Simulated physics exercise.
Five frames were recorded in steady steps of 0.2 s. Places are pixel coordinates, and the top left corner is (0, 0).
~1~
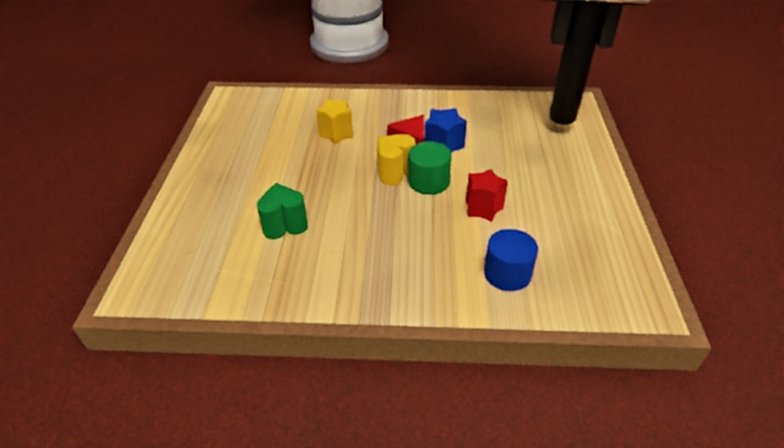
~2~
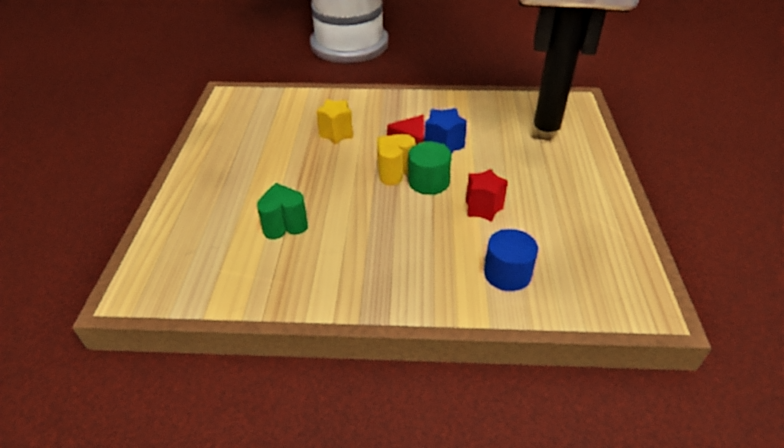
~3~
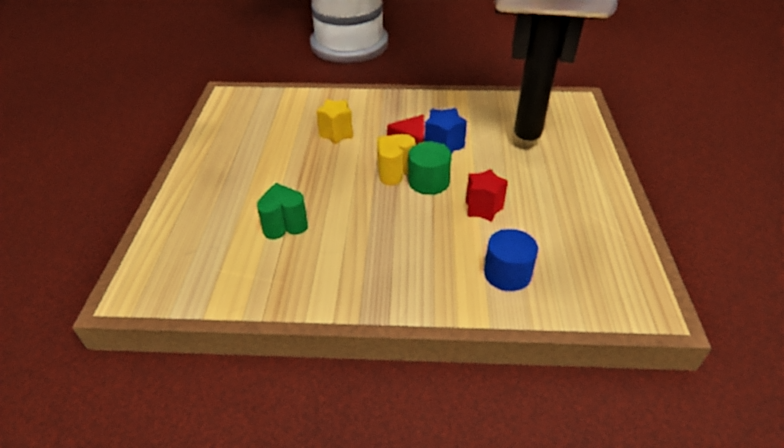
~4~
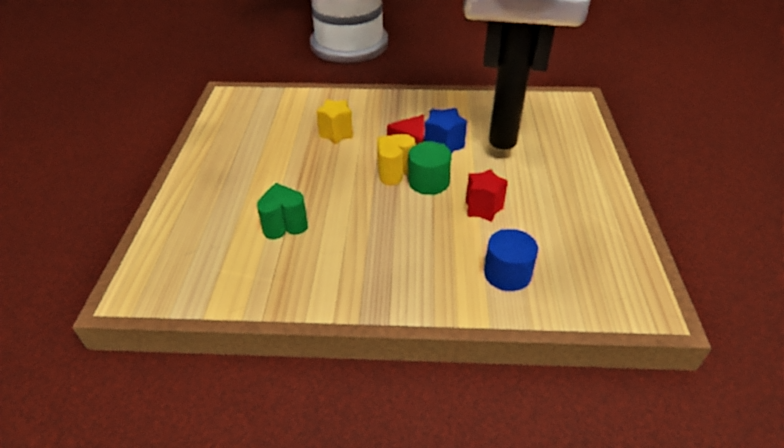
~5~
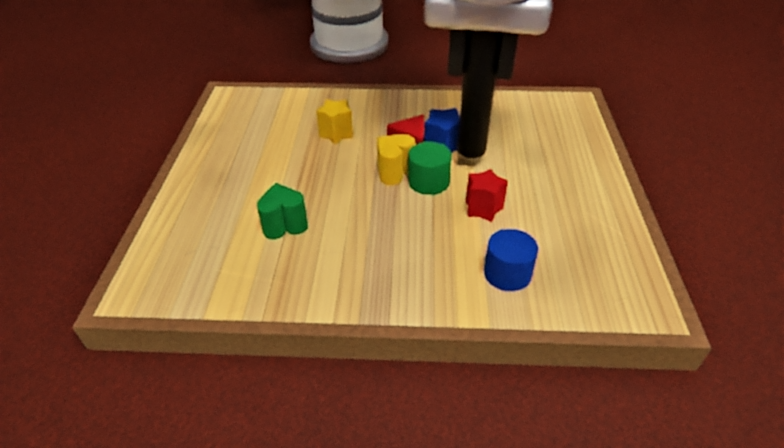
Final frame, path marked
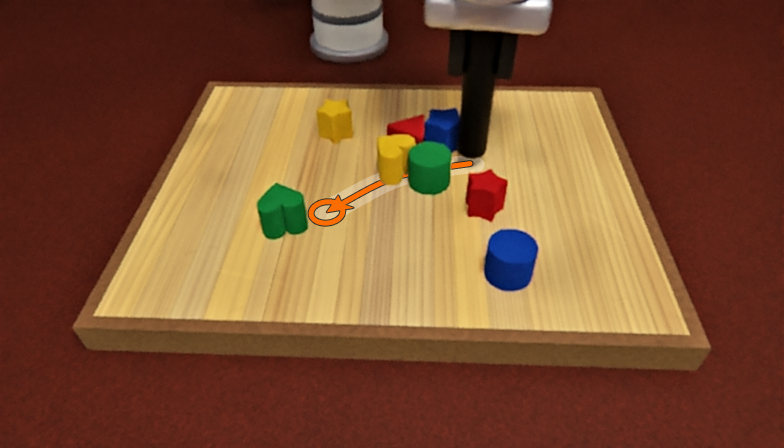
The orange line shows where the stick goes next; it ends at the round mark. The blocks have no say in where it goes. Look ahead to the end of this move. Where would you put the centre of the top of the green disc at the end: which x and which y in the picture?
The centre of its top will be at (390, 180).
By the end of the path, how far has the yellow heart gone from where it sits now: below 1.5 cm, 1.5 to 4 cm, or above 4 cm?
Shift of over 4 cm.
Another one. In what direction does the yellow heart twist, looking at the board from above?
That block twists clockwise.
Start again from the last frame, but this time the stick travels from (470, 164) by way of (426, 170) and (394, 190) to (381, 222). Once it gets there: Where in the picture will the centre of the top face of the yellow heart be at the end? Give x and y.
Pixel (361, 149).
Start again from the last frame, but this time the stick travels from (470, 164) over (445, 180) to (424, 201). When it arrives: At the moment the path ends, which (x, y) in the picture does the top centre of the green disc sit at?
It will likely be found at (386, 172).
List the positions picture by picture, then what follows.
The first picture shows lower end of the stick (562, 119), tops of blocks, yellow heart (394, 144), red three-sided block (411, 125), green disc (430, 153), blue star block (445, 117).
The second picture shows stick (547, 126), blocks as before.
The third picture shows stick (528, 134), blocks as before.
The fourth picture shows stick (503, 143), blocks as before.
The fifth picture shows stick (471, 151), yellow heart (394, 144), red three-sided block (411, 125), green disc (430, 153), blue star block (445, 117).
The drawn path runs from (470, 164) by way of (419, 171) and (372, 188) to (327, 212).
On the path given first. One third of the way, stick (418, 159); yellow heart (382, 146); red three-sided block (406, 125), turned 30° clockwise; green disc (408, 165).
Two thirds of the way, stick (370, 175); yellow heart (334, 151), turned 50° clockwise; red three-sided block (403, 125), turned 35° clockwise; green disc (390, 180).
At the end, stick (325, 200); yellow heart (325, 153), turned 85° clockwise; red three-sided block (403, 125), turned 35° clockwise; green disc (390, 180); blue star block not moved.
